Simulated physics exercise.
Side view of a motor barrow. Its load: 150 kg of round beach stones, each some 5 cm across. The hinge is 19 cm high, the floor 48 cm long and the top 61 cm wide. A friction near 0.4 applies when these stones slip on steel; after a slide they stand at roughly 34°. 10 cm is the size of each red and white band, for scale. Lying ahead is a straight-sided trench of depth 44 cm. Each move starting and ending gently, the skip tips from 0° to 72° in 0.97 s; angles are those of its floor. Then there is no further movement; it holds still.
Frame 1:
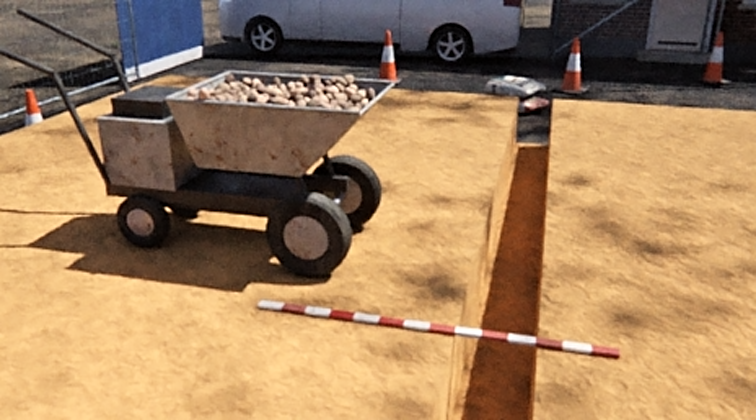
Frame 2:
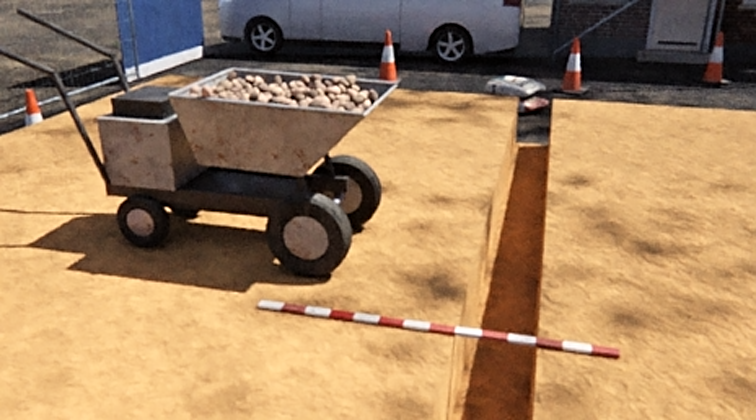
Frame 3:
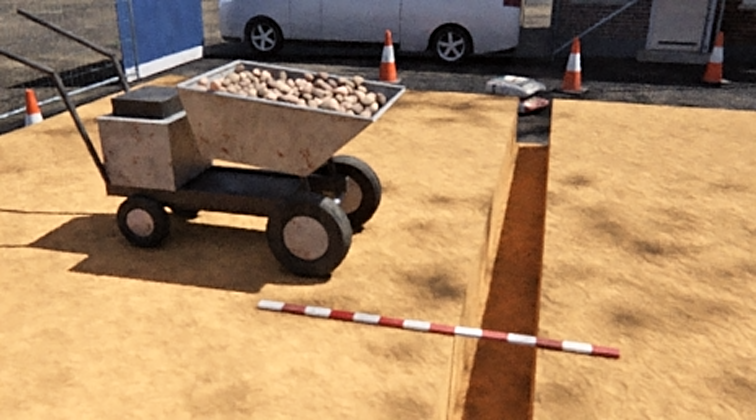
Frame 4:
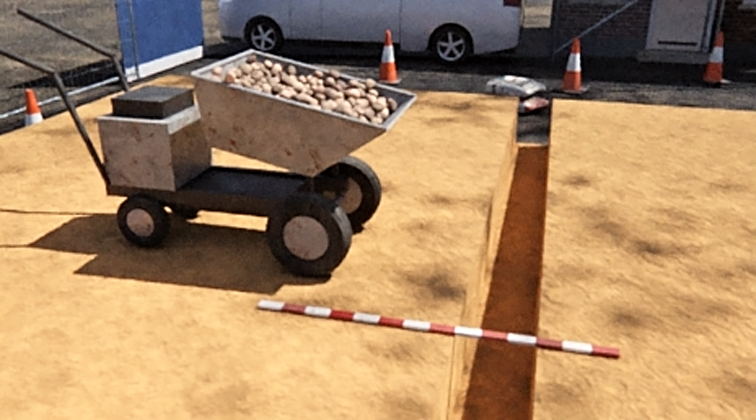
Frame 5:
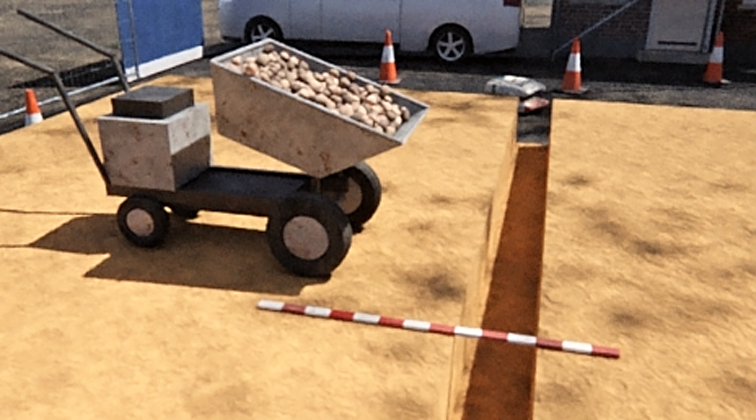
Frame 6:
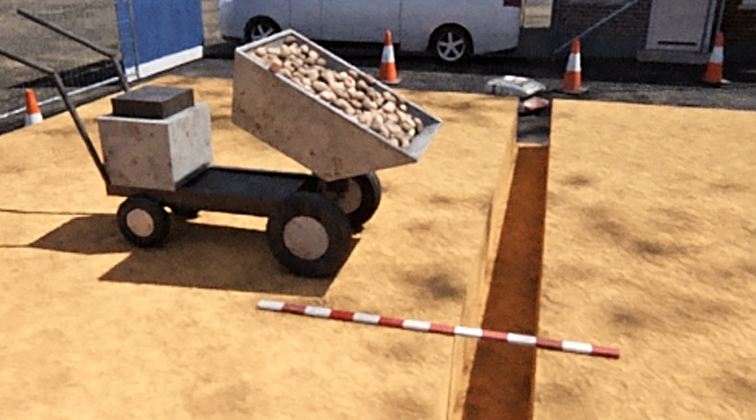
Grey skip full of rounded stones on a small motor barrow tilting forward to the right, its back end rising steadily.
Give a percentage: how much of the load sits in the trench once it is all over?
97 %.
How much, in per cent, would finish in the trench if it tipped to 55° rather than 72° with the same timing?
In that case around 80 percent.
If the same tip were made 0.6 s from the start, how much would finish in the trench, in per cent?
Probably about 90 in a hundred.
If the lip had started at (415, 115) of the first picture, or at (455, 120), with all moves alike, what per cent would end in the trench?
I'd say some 45 per cent and some 15 per cent.
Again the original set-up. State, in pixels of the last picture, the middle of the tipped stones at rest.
I'd point somewhere around (505, 333).
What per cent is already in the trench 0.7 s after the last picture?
Some 50 per cent of the load by that point.
Then, 0.3 s after the last picture the floor is at 61°, 100 % in the skip; the foremost stones are at (461, 216).
Then, 0.7 s after the last picture the floor is at 72°, 47 % in the skip, 1 % short of the trench, 51 % in the trench, 1 % past the trench; the foremost stones are at (556, 265).
Then, 1.0 s after the last picture the floor is at 72°, 10 % in the skip, 1 % short of the trench, 86 % in the trench, 3 % past the trench; the foremost stones are at (656, 280).
Then, 3.0 s after the last picture the floor is at 72°, 0 % in the skip, 97 % in the trench, 3 % past the trench; the foremost stones are at (719, 286).
